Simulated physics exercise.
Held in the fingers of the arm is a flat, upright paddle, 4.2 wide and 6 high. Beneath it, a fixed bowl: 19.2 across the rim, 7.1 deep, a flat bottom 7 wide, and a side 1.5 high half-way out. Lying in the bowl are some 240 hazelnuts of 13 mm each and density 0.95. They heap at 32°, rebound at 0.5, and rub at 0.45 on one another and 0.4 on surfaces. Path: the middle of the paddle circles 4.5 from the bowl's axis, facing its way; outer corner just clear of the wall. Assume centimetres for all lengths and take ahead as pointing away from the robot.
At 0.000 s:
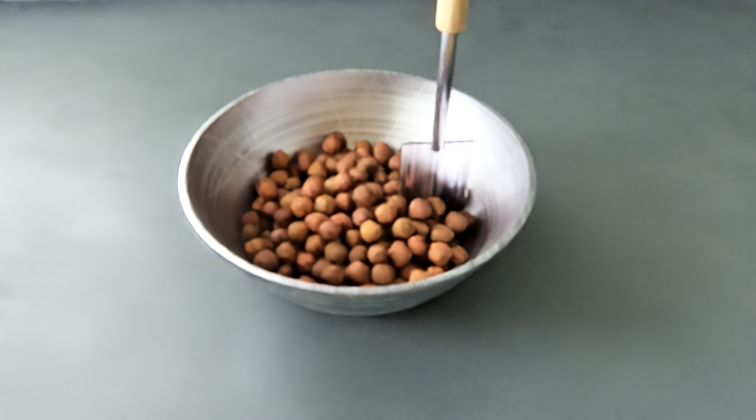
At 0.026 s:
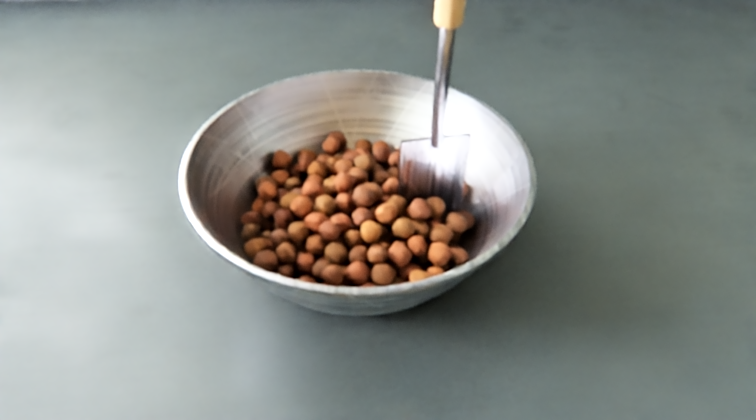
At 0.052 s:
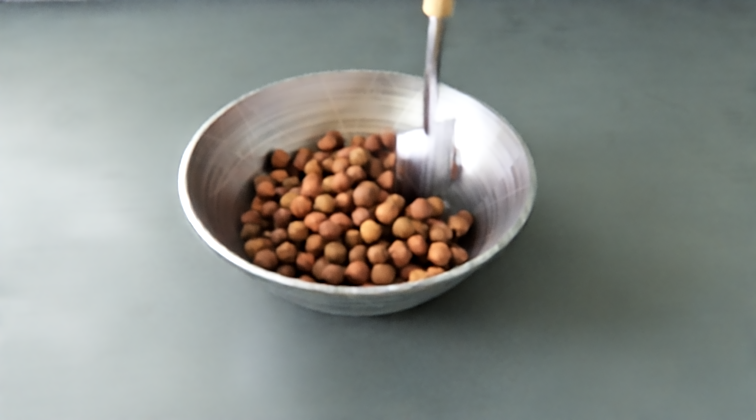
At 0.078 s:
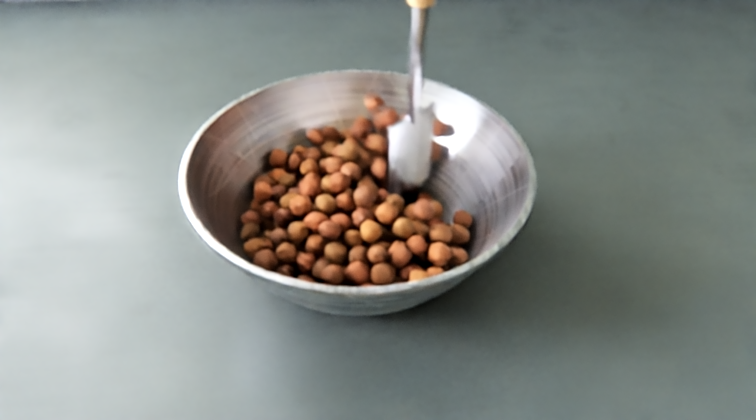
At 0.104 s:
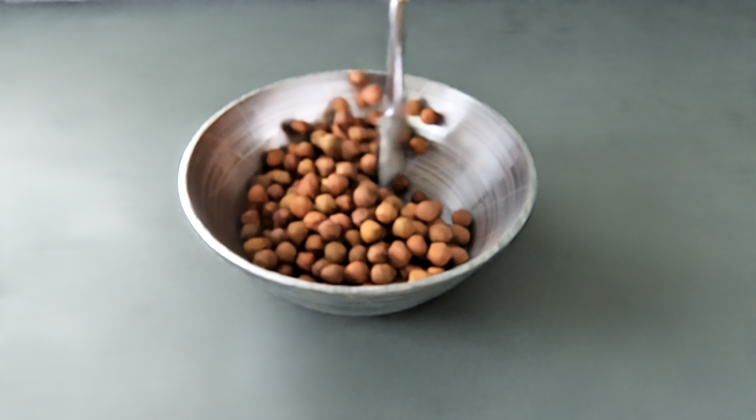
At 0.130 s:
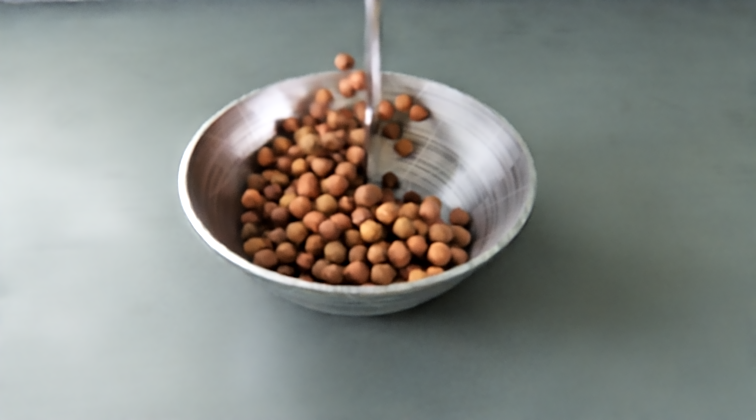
A flat metal paddle with a wooden handle swept leftward around the back of a wide metal bowl, pushing small round brown balls up into a loose pile, with a few bouncing near the rim.
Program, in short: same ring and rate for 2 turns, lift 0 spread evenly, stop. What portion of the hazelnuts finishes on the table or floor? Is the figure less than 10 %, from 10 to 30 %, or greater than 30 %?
The figure is from 10 to 30 %.
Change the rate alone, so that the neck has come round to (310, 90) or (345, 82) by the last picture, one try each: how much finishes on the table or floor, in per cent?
Roughly 50 and 35 percent, in that order.
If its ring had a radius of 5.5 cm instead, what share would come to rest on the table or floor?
Near 15 percent.
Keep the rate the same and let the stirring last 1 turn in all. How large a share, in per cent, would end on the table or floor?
It would be around 10 percent.
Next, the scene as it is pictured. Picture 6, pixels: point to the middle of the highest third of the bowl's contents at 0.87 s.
It is centred roughly at (299, 258).
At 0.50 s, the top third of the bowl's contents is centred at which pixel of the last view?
Upper-third centre: Approx. (464, 191) px.
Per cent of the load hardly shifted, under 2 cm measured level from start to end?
Result: Close to 5 per cent of the load.
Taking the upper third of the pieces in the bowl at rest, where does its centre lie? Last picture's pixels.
Somewhere close to (416, 168).
After 0.50 s, 328° round, highest piece 9 above the table; 224 in the bowl, 12 on the table or floor, 8 in flight or on the tool.
After 0.87 s, 220° round, highest piece 9 above the table; 202 in the bowl, 38 on the table or floor, 4 in flight or on the tool.
After 1.25 s, 0° round, highest piece 6 above the table; 194 in the bowl, 50 on the table or floor.
After 1.95 s, 0° round, highest piece 6 above the table; 194 in the bowl, 50 on the table or floor.
At rest, 194 in the bowl, 50 on the table or floor. That is 20 % on the table or floor.
